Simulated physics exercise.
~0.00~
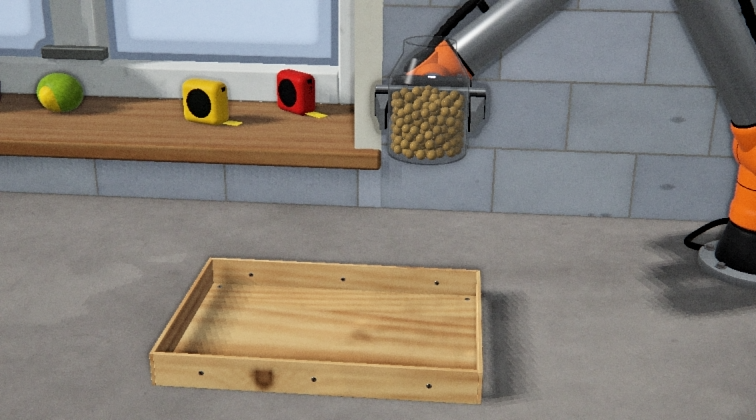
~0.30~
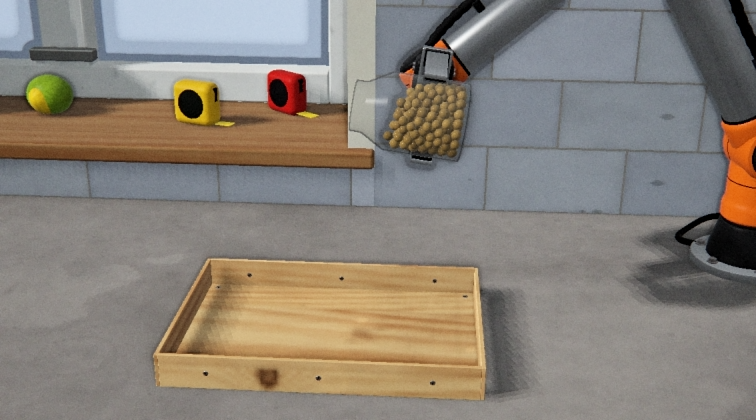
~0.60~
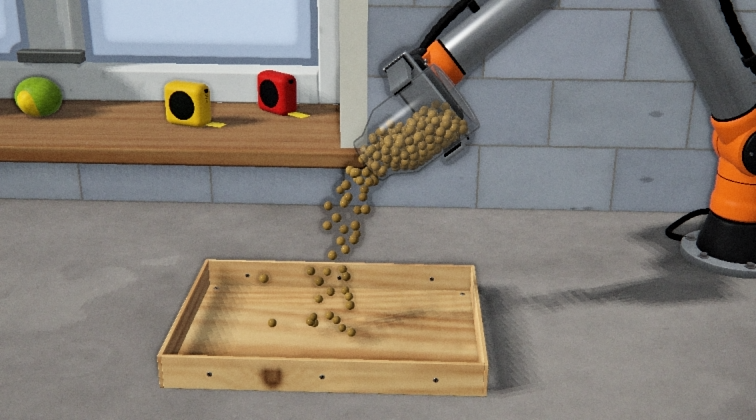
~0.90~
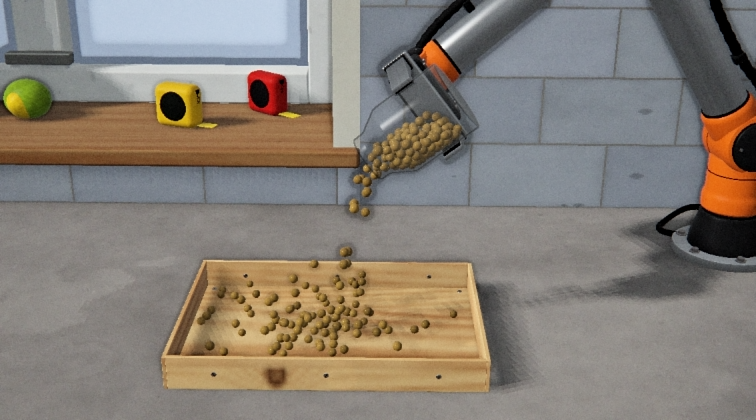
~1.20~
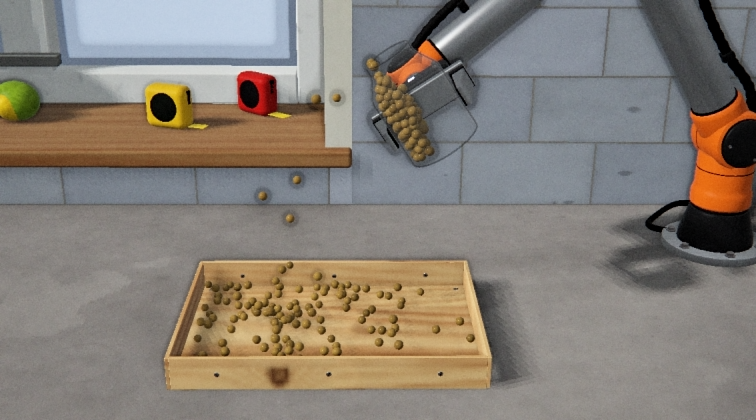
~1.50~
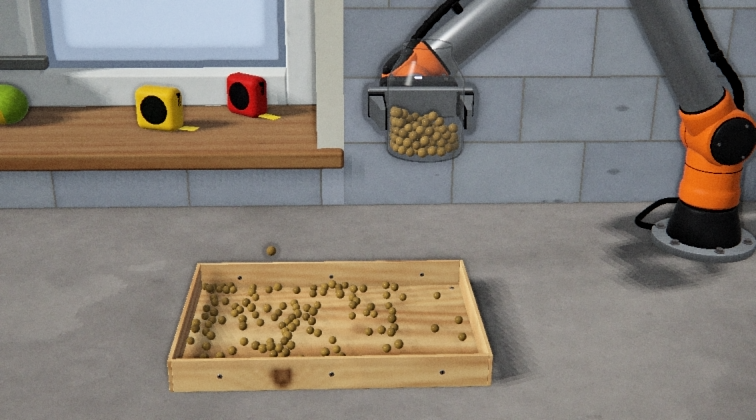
A robot arm tips a jar, spills some tan beads into a wooden tray, then rights it.
